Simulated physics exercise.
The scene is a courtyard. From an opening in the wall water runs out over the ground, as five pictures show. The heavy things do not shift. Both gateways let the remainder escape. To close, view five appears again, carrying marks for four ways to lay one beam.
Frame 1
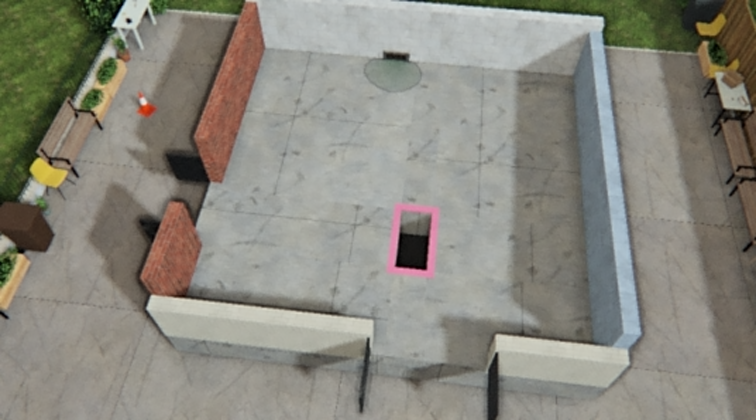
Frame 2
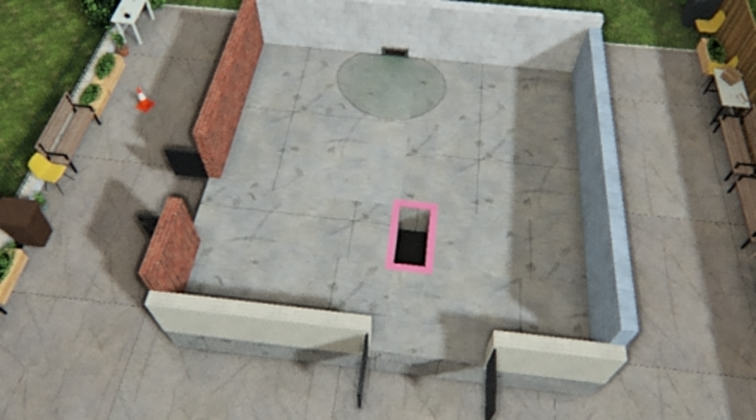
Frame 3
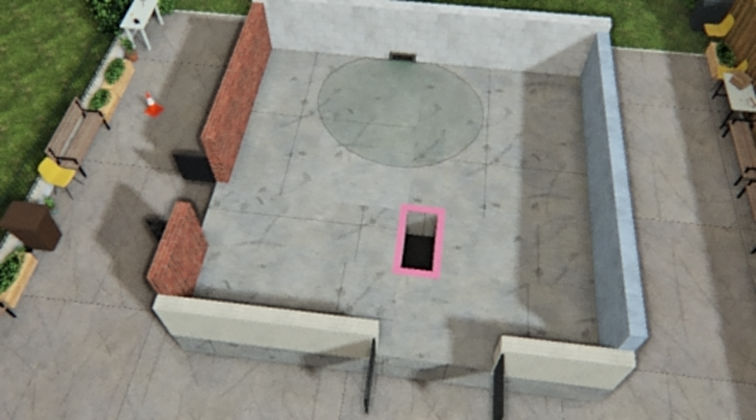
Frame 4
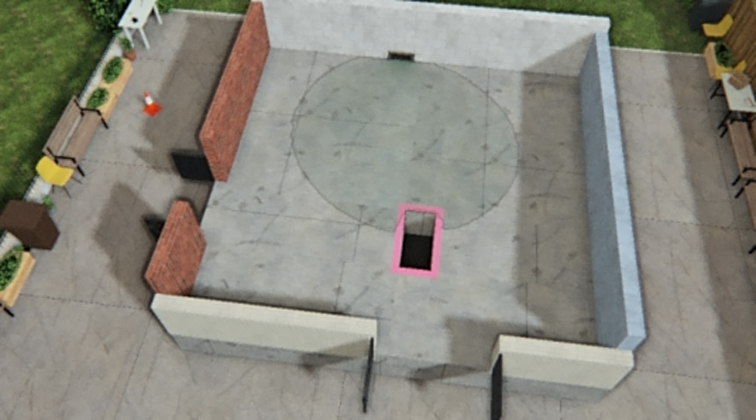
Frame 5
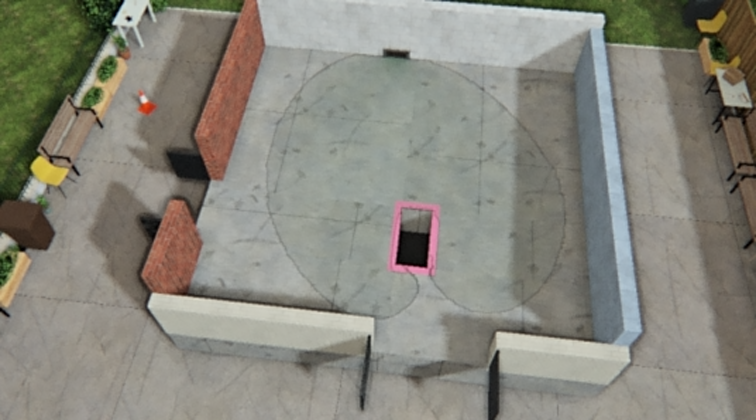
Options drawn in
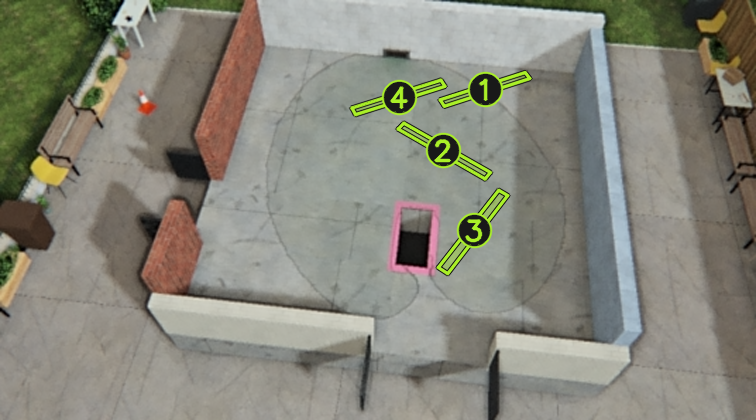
Walled courtyard with water spreading from an outfall at the back wall, reaching and surrounding a pink-edged gully in the paving.
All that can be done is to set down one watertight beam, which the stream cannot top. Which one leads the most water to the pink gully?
Best: 3.
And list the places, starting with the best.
3, 1, 2, 4.
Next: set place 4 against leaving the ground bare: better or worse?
Worse.
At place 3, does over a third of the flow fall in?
Yes, it does.
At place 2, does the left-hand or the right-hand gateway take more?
The right one.
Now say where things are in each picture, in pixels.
Outfall at (396, 56); pink gully at (414, 239); open gate at (430, 348); open gate at (213, 213); water covers 2 % of the ground and shows as far out as (412, 85); pink gully still dry.
Water covers 7 % of the ground and shows as far out as (419, 113); pink gully still dry.
Water covers 17 % of the ground and shows as far out as (391, 162); pink gully still dry.
Water covers 31 % of the ground and shows as far out as (452, 222); pink gully taking water.
Water covers 50 % of the ground and shows as far out as (484, 307); pink gully taking water.
On the marked copy, 1 from (442, 103) to (527, 75); 2 from (401, 126) to (487, 175); 3 from (443, 270) to (503, 192); 4 from (353, 111) to (442, 83).
For place 1, about 34 % of the stream runs into the pink gully, about 63 % out by the gates.
For place 2, about 20 % of the stream runs into the pink gully, about 78 % out by the gates.
For place 3, about 52 % of the stream runs into the pink gully, about 45 % out by the gates.
For place 4, about 6 % of the stream runs into the pink gully, about 91 % out by the gates.
